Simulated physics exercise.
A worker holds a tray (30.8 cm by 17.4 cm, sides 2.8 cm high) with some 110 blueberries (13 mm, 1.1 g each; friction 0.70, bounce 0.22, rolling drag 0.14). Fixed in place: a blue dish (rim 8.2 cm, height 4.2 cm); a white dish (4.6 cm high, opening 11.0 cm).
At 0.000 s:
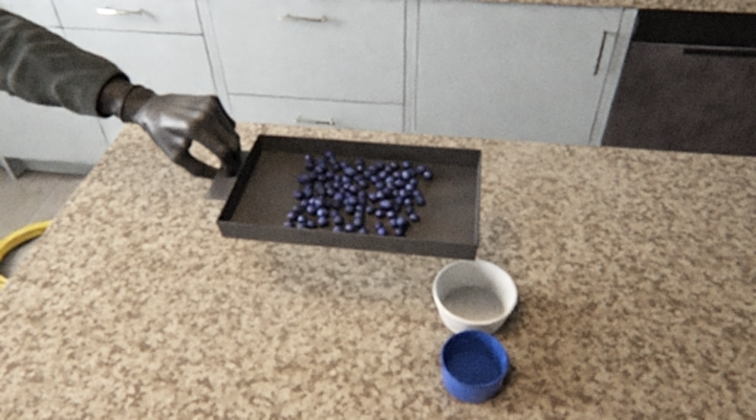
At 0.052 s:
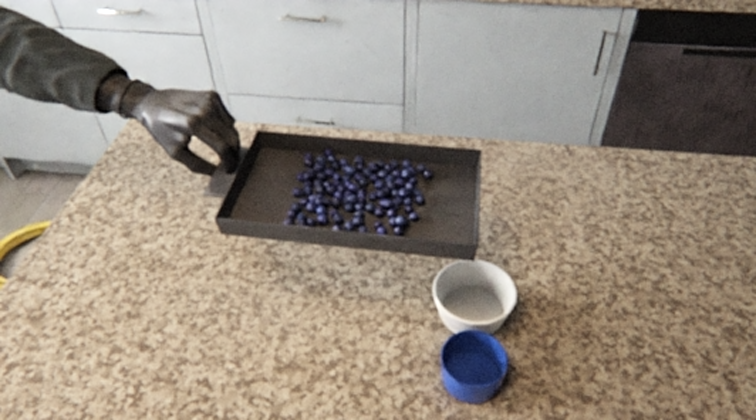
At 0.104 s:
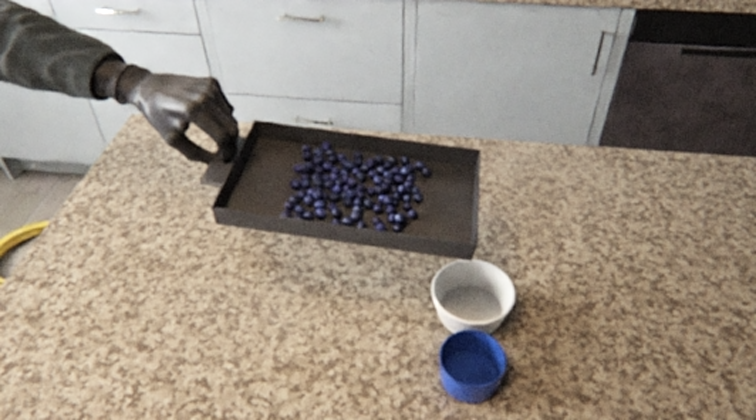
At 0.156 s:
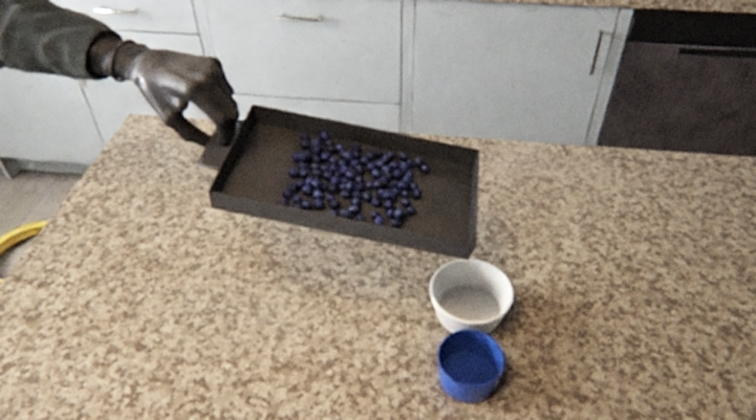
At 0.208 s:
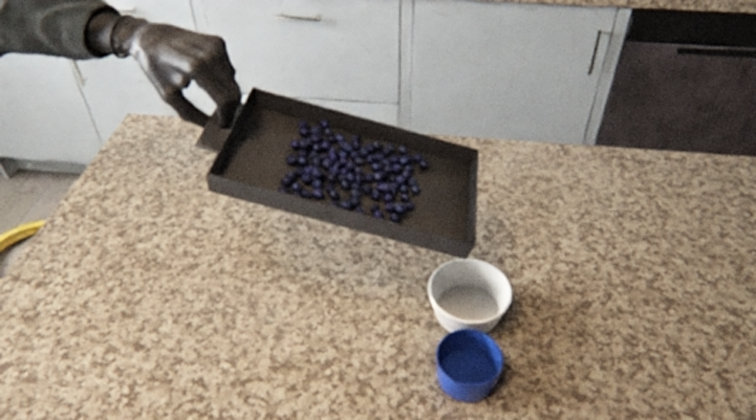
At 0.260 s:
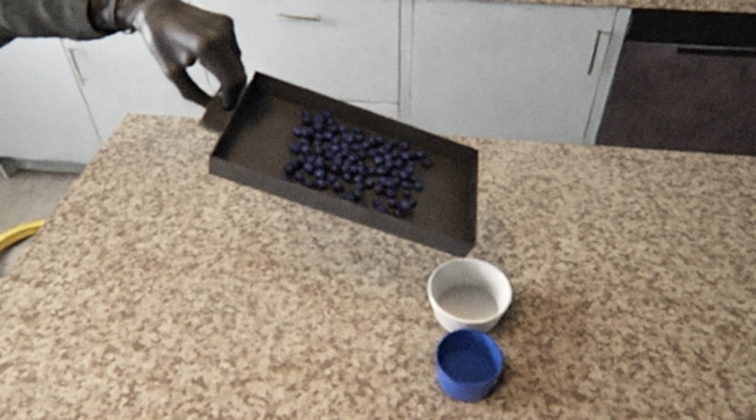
A dark-gloved hand gripped the left end of a black tray of blueberries on a speckled counter, then raised that end steadily, slanting the tray down to the right behind white and blue dishes.
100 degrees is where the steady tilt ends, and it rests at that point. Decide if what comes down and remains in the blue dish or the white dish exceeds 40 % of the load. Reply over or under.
Under.
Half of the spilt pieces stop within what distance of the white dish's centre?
That comes to some 14 cm from the centre.
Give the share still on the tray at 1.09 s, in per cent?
About 85 per cent of the load is still held by the tray.
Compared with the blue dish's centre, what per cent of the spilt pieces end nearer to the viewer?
0 %.
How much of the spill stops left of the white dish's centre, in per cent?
I'd put it at around 0 per cent.
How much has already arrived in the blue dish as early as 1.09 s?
Tally so far: Close to 0 per cent.
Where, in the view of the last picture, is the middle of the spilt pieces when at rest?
Spill centre, last frame: Approx. (534, 281).
After 0.58 s, tilt 49 degrees; tray 100 %; middle of all pieces on or above the table near (441, 172).
After 0.84 s, tilt 74 degrees; tray 90 %, in the air 10 %; middle of all pieces on or above the table near (466, 186).
Then, at 1.09 s, tilt 97 degrees; tray 85 %, outside 10 %; middle of all pieces on or above the table near (483, 199).
Then, at 1.32 s, tilt 100 degrees; tray 25 %, outside 20 %, white dish 5 %, in the air 50 %; middle of all pieces on or above the table near (505, 244).
In the end, at 2.4 s, outside 70 %, white dish 30 %.
